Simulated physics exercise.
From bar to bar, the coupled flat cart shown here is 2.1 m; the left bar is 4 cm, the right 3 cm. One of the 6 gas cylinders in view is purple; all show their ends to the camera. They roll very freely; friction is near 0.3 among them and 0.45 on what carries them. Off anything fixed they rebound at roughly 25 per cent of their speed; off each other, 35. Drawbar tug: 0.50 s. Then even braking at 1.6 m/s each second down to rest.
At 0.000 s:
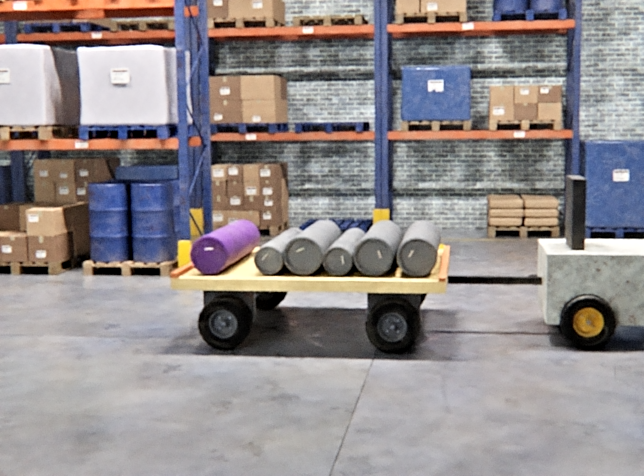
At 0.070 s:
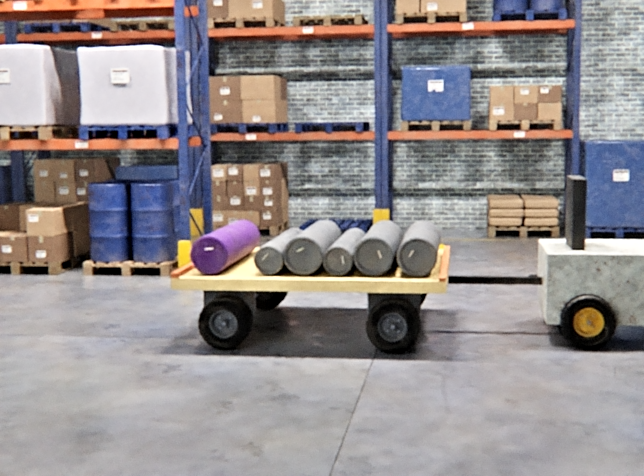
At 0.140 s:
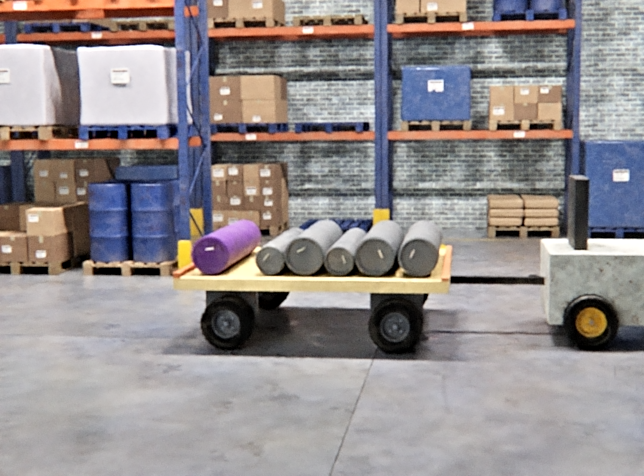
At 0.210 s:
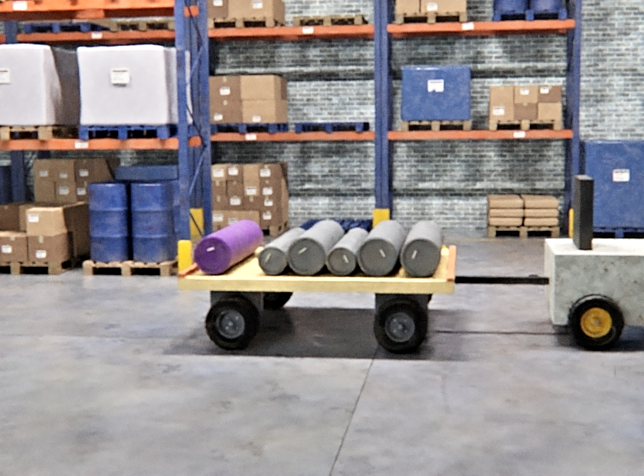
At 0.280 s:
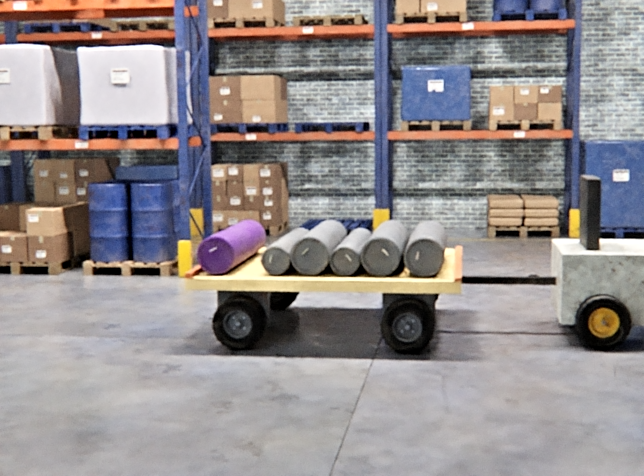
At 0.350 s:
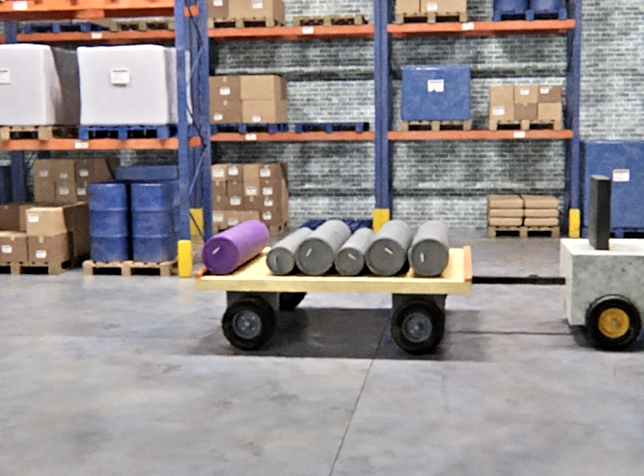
Warehouse aisle, a small tug slowly pulling a flat cart of one purple and several grey cylinders to the right.
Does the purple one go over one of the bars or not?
Most likely it gets off.
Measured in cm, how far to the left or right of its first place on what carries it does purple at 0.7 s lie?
Shift of purple: 25, leftward.
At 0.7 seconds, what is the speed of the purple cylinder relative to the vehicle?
About 0.2 m/s.
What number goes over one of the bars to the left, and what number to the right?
Left 1, right 0.
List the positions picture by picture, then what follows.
The first frame shows purple at (209, 256); right bar at (442, 280); cart at rest; 6 of the 6 make up the bottom layer on the deck.
The second frame shows purple at (209, 256); right bar at (443, 280); cart moving right at 0.1 m/s.
The third frame shows purple at (210, 256); right bar at (445, 280); cart moving right at 0.4 m/s.
The fourth frame shows purple at (212, 256); right bar at (450, 280); cart moving right at 0.7 m/s.
The fifth frame shows purple at (216, 256); right bar at (458, 280); cart moving right at 0.9 m/s.
The sixth frame shows purple at (220, 256); right bar at (468, 280); cart moving right at 1.2 m/s.
After 0.7 s, purple is on the deck, 5 cm from the left bar, rolling left along the cart; 0 gone from the cart.
After 1.0 s, purple is over the left bar and falling; 1 gone from the cart.
At rest (3.9 s), purple is over the left bar and down; 1 gone from the cart.
